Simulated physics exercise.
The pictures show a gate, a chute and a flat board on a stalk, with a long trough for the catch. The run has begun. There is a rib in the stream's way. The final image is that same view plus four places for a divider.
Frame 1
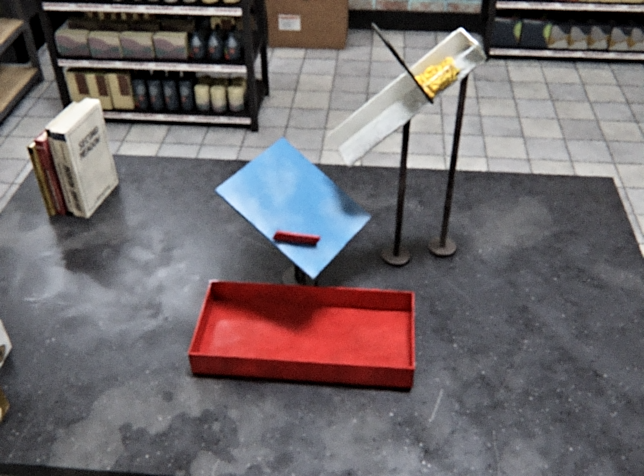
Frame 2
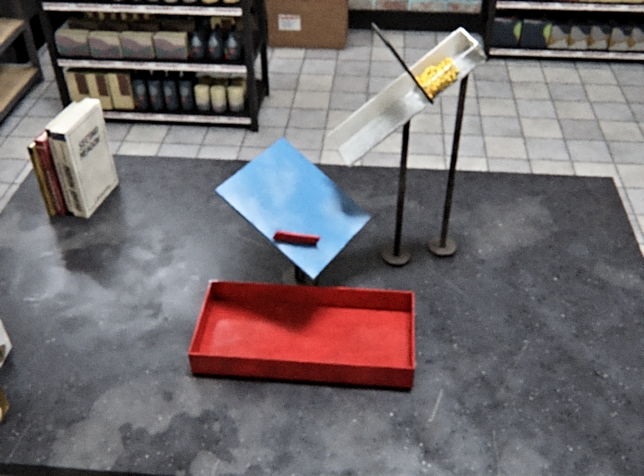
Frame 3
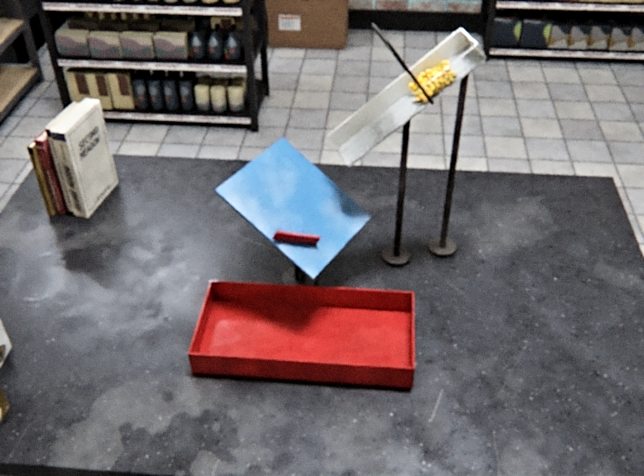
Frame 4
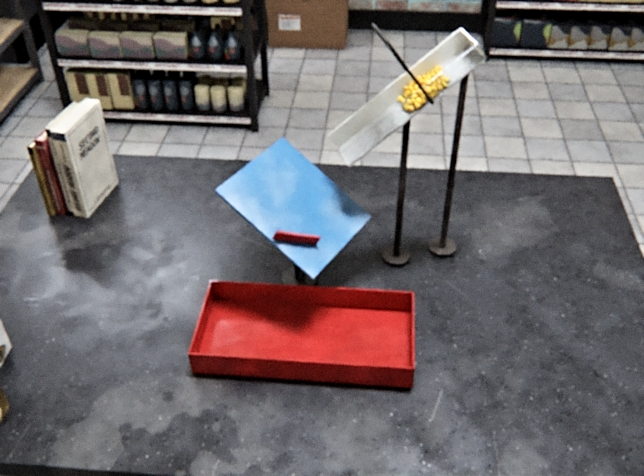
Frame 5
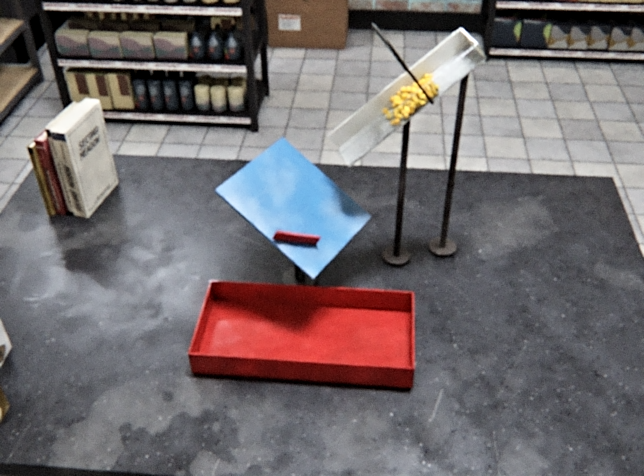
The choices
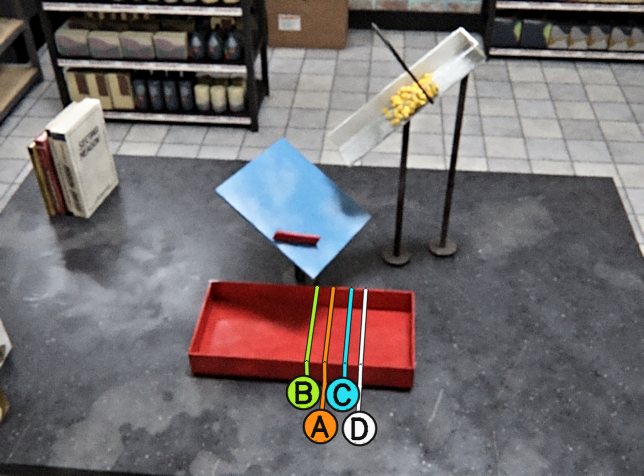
At first, yellow puffed corn balls sit bunched near the upper end of a tilted white chute, above a sloping blue board with a red rib and an empty red trough. Then the balls slide a short way down the chute toward the lower left, spreading slightly, while everything else stays still.
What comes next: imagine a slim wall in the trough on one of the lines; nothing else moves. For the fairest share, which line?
Use line D.
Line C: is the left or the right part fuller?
The right side.
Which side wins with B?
Right.
On the marked copy, line A crosses the front rim at (324, 362); line B crosses the front rim at (306, 361); line C crosses the front rim at (345, 364); line D crosses the front rim at (360, 365).
With A, of what is caught, none at all on the left of the divider, the whole lot on the right.
With B, of what is caught, none at all on the left of the divider, the whole lot on the right.
With C, of what is caught, none at all on the left of the divider, the whole lot on the right.
With D, of what is caught, close to two thirds on the left of the divider, close to a third on the right.
